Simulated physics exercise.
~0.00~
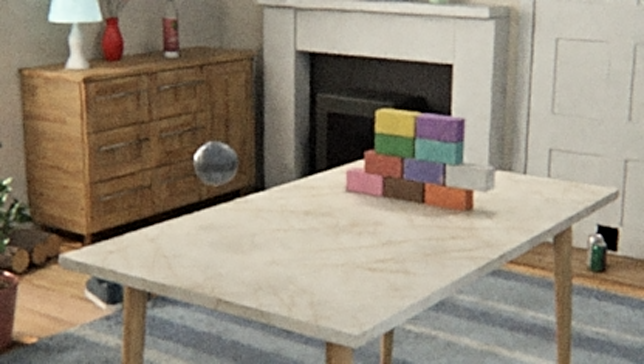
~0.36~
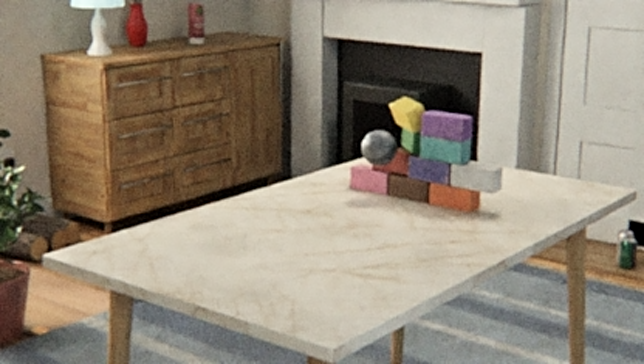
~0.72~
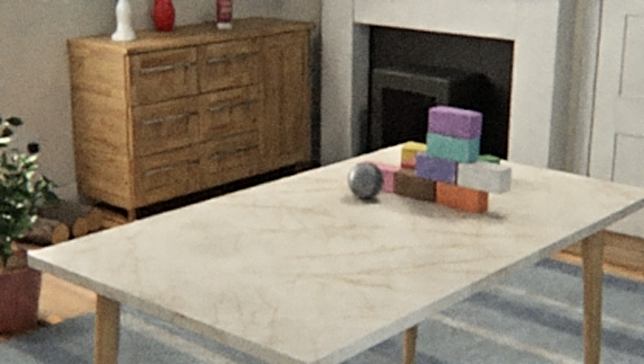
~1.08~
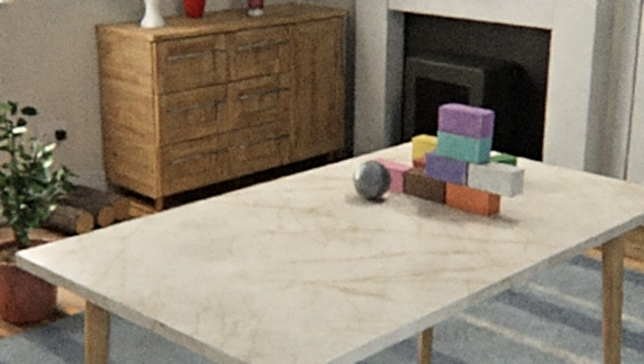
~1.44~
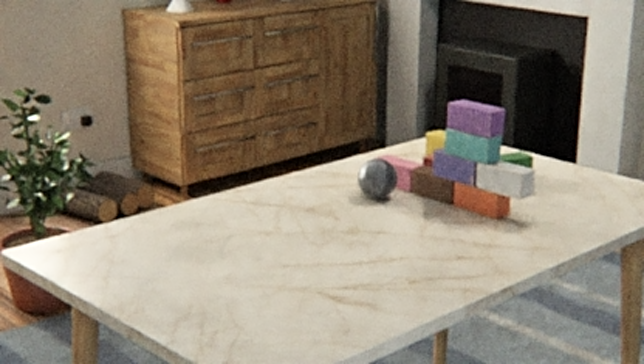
At first, a grey ball hangs in the air over a pale table, to the left of a small stack of coloured blocks, in a room with a wooden chest of drawers and a fireplace. The ball flies right and strikes the upper left of the stack, tipping the yellow block. The ball then drops to the tabletop beside the pink block, while the yellow, red and green blocks are knocked out of place toward the back. At the end, the yellow block lies overturned behind the pile, and the purple block still sits on the turquoise one, above the blue and white blocks.
